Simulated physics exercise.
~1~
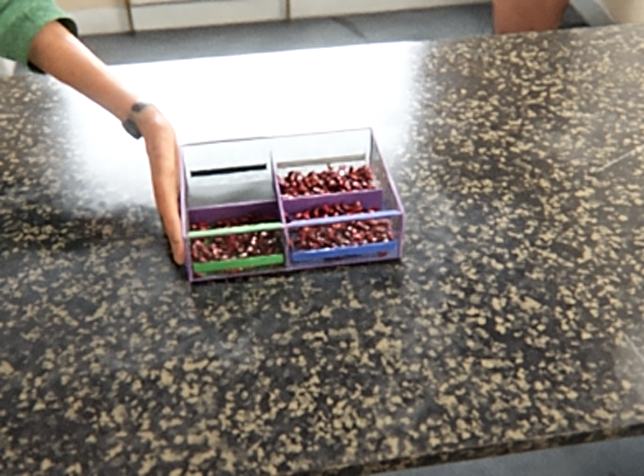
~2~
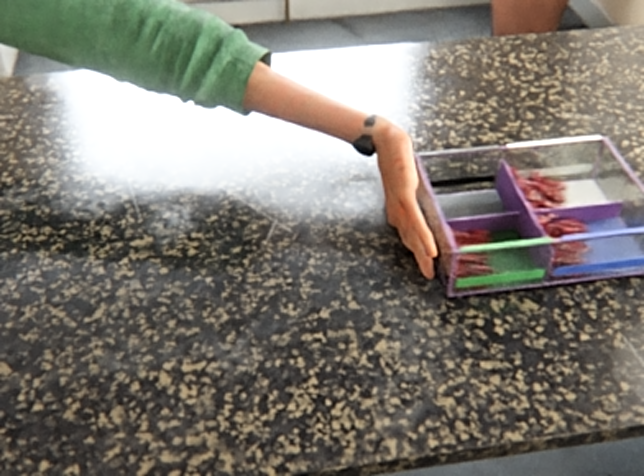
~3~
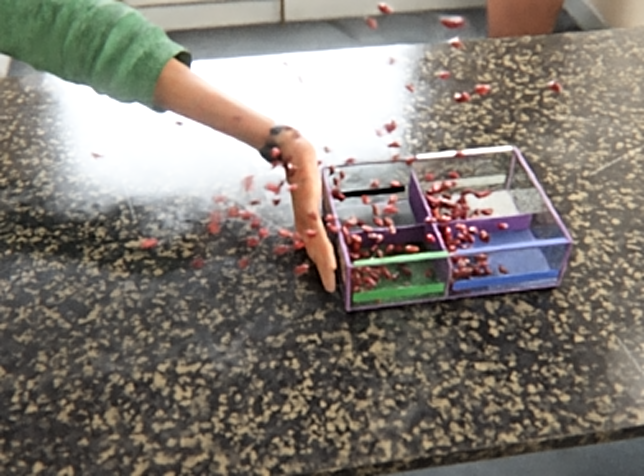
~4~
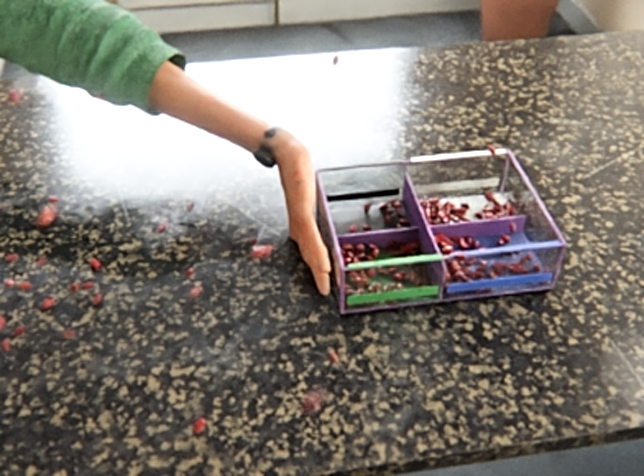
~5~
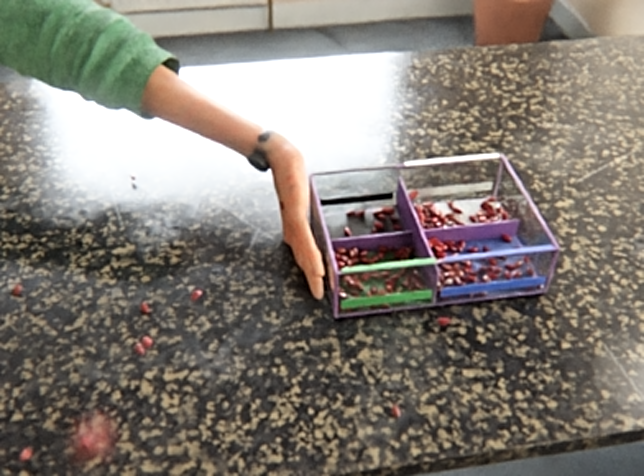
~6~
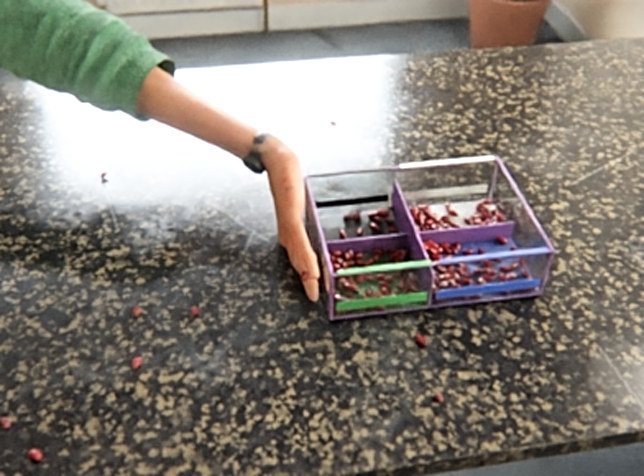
Red beans flying from a divided clear tray as a hand slides it right then back left, some ending scattered across the counter.
